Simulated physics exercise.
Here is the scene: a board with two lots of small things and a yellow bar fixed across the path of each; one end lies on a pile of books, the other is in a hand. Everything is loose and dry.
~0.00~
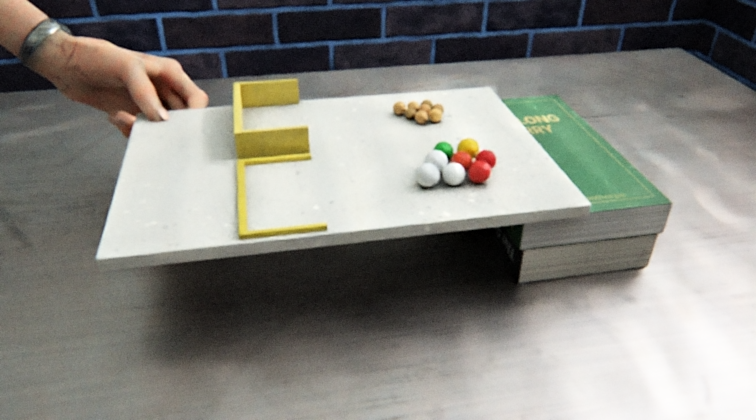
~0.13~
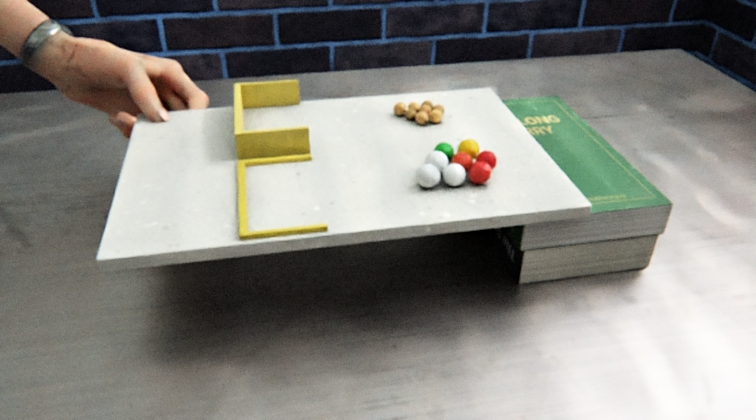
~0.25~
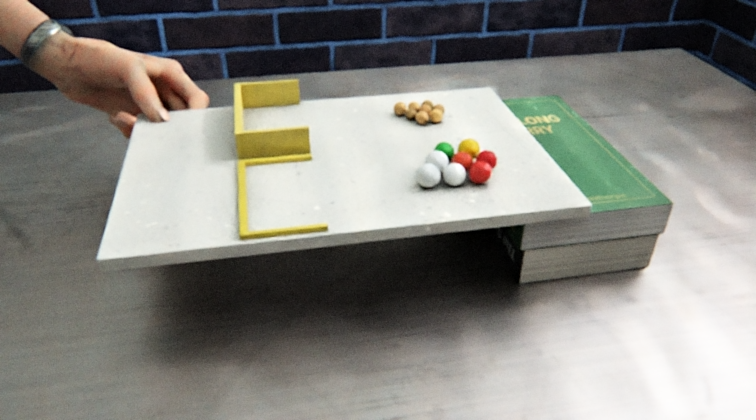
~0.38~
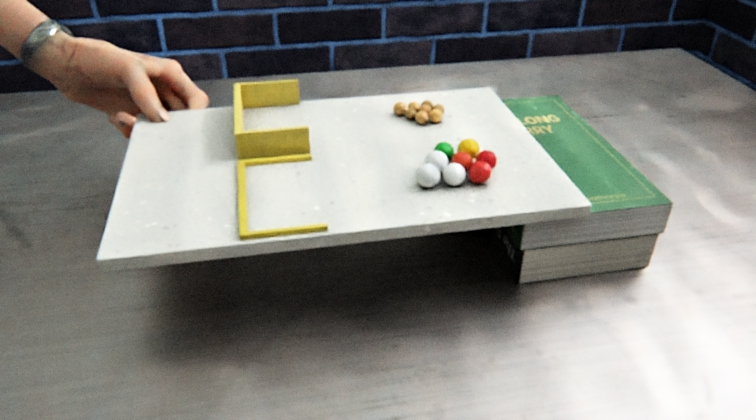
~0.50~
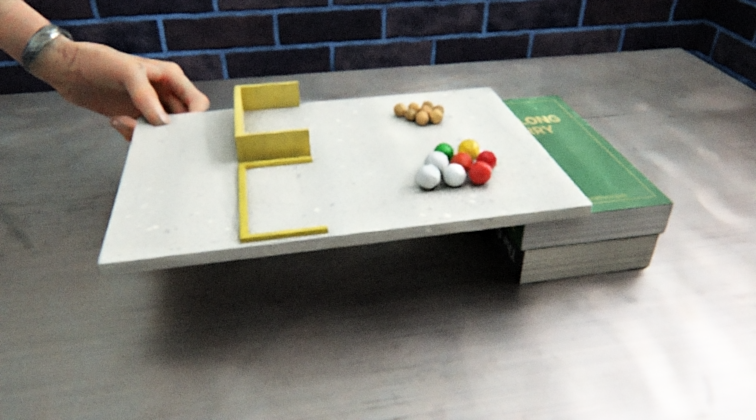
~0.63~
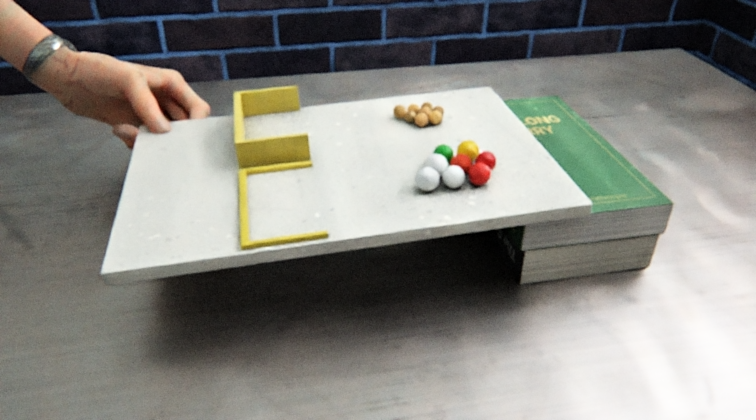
A hand slightly lowers the left end of a board holding marbles and wooden beads.
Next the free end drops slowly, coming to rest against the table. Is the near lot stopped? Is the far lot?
One by one: The near lot crosses; the far lot does not cross.
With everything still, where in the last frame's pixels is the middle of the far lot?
Its middle ends up near (256, 162).
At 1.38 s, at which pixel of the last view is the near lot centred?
Estimated centre: (244, 230).
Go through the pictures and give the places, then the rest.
The first picture shows held end of the board (114, 255), level; book pile (541, 161), about a quarter as high as the board is long; near lot (461, 162), a few glass marbles; far lot (424, 111), a few round wooden beads; near bar (242, 196), much lower than a piece; far bar (239, 119), taller than the pieces.
The second picture shows held end of the board (115, 256), level; far lot (425, 112).
The third picture shows held end of the board (115, 256), level; near lot (462, 162).
The fourth picture shows held end of the board (115, 256), level; far lot (425, 111).
The fifth picture shows held end of the board (116, 260), level; near lot (462, 163).
The sixth picture shows held end of the board (119, 269), down by 2°; book pile (542, 161); near lot (461, 164), not moving; far lot (424, 114), not moving; near bar (244, 206); far bar (240, 128).
By 1.03 s, board sloping at 10°; near lot on its way down; far lot on its way down.
By 1.38 s, board resting at 13°; near lot roughly half past its bar; far lot has reached its bar.
By 1.68 s, board resting at 13°; near lot the larger part past its bar; far lot has reached its bar.
When it is over (2.8 s), board resting at 13°; near lot the larger part past its bar; far lot gathered behind its bar.
